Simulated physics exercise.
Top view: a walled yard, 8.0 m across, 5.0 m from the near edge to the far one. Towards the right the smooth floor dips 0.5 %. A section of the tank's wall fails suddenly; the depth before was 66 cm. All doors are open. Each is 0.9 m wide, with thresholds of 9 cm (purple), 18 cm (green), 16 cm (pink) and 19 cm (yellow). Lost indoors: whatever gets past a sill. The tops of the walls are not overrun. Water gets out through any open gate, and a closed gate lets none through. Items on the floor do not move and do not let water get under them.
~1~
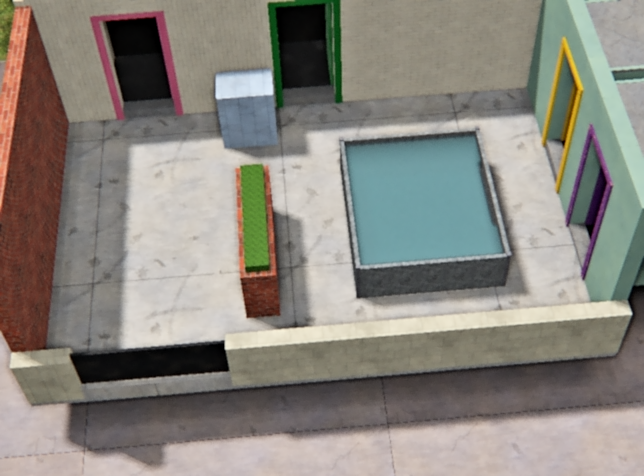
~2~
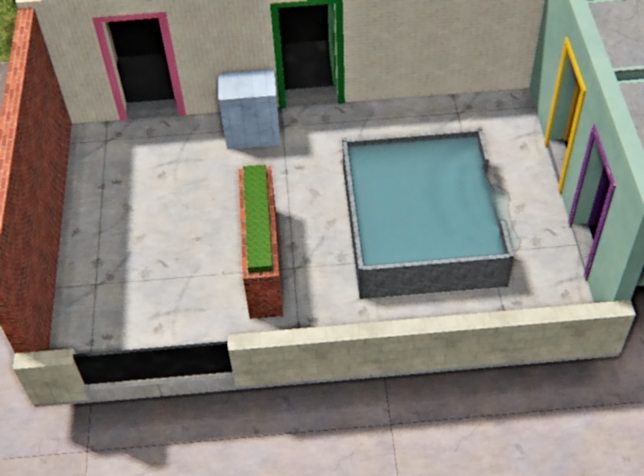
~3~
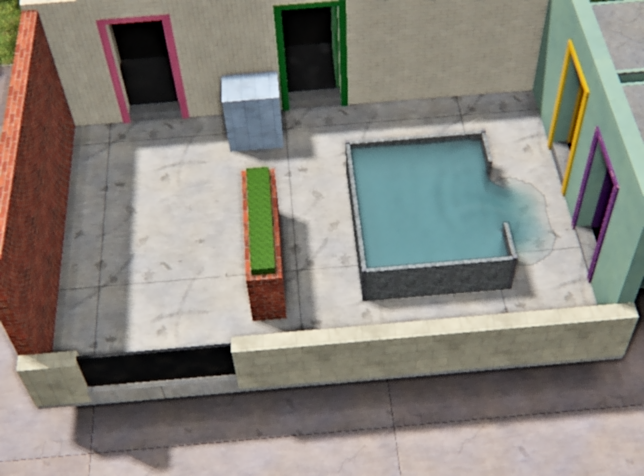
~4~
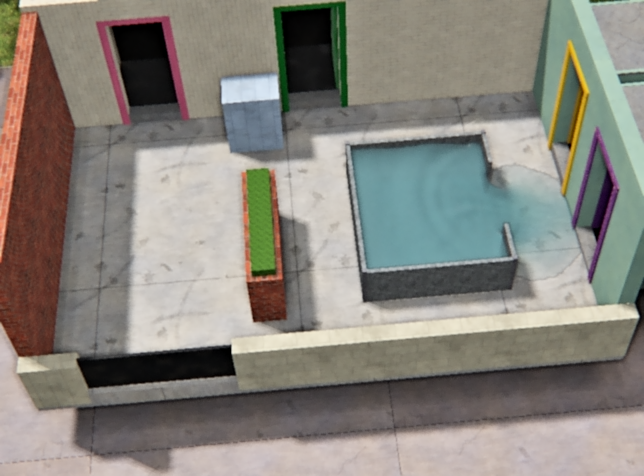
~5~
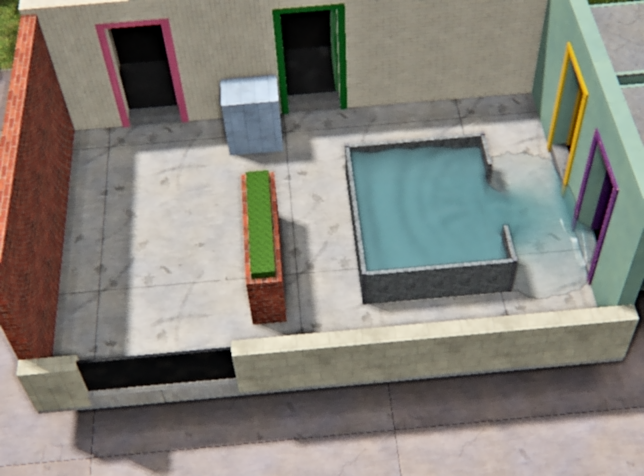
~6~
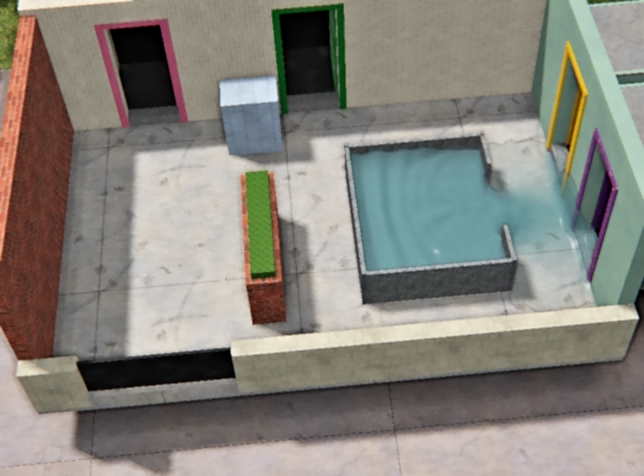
Water pours through a sudden gap in the right side of a grey-walled tank in a walled yard, seen from high above, spreading over the pale floor to the purple and yellow doorways. Pink and green doorways line the back wall near a pale blue-grey box, with a brick planter of green left of the tank. Ripples cross the tank and the view shifts very slightly.
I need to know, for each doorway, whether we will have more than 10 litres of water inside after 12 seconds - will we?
Here is how it goes: The purple door, yes, more than that; the green door, no, not that much; the pink door, no, not that much; the yellow door, yes, more than that.
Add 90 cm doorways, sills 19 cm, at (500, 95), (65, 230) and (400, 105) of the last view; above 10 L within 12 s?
First doorway gets there, second falls short, third falls short.
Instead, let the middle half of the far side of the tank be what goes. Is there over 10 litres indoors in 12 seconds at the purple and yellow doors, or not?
Result: Purple limit passed, yellow limit not passed.
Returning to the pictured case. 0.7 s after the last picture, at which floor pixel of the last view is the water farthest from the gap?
Near (532, 99).
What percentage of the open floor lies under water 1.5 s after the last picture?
About 25 per cent.
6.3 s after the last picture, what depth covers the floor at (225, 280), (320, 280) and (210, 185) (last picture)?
The depths come out at 1, 2 and 3 centimetres, in the order listed.
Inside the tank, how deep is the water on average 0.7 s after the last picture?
Mean depth: About 47 cm.
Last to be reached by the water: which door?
It's the pink door that comes last.
Then, 0.7 s after the last picture water covers 15 % of the floor and is deepest (50 cm) near (555, 211); purple door 33 cm at the sill, 108 L in, green door not reached, pink door not reached, yellow door 32 cm at the sill, 18 L in.
Then, 1.5 s after the last picture water covers 25 % of the floor and is deepest (42 cm) near (558, 220); purple door 30 cm at the sill, 248 L in, green door not reached, pink door not reached, yellow door 29 cm at the sill, 62 L in.
Then, 2.8 s after the last picture water covers 45 % of the floor and is deepest (30 cm) near (558, 220); purple door 23 cm at the sill, 379 L in, green door 5 cm at the sill, 0 L in, pink door not reached, yellow door 21 cm at the sill, 91 L in.
Then, 6.3 s after the last picture water covers 95 % of the floor and is deepest (18 cm) near (558, 220); purple door 15 cm at the sill, 530 L in, green door 9 cm at the sill, 0 L in, pink door 3 cm at the sill, 0 L in, yellow door 13 cm at the sill, 100 L in.
Then, 11.3 s after the last picture water covers 95 % of the floor and is deepest (10 cm) near (242, 368); purple door 9 cm at the sill, 560 L in, green door 8 cm at the sill, 0 L in, pink door 8 cm at the sill, 0 L in, yellow door 7 cm at the sill, 100 L in.
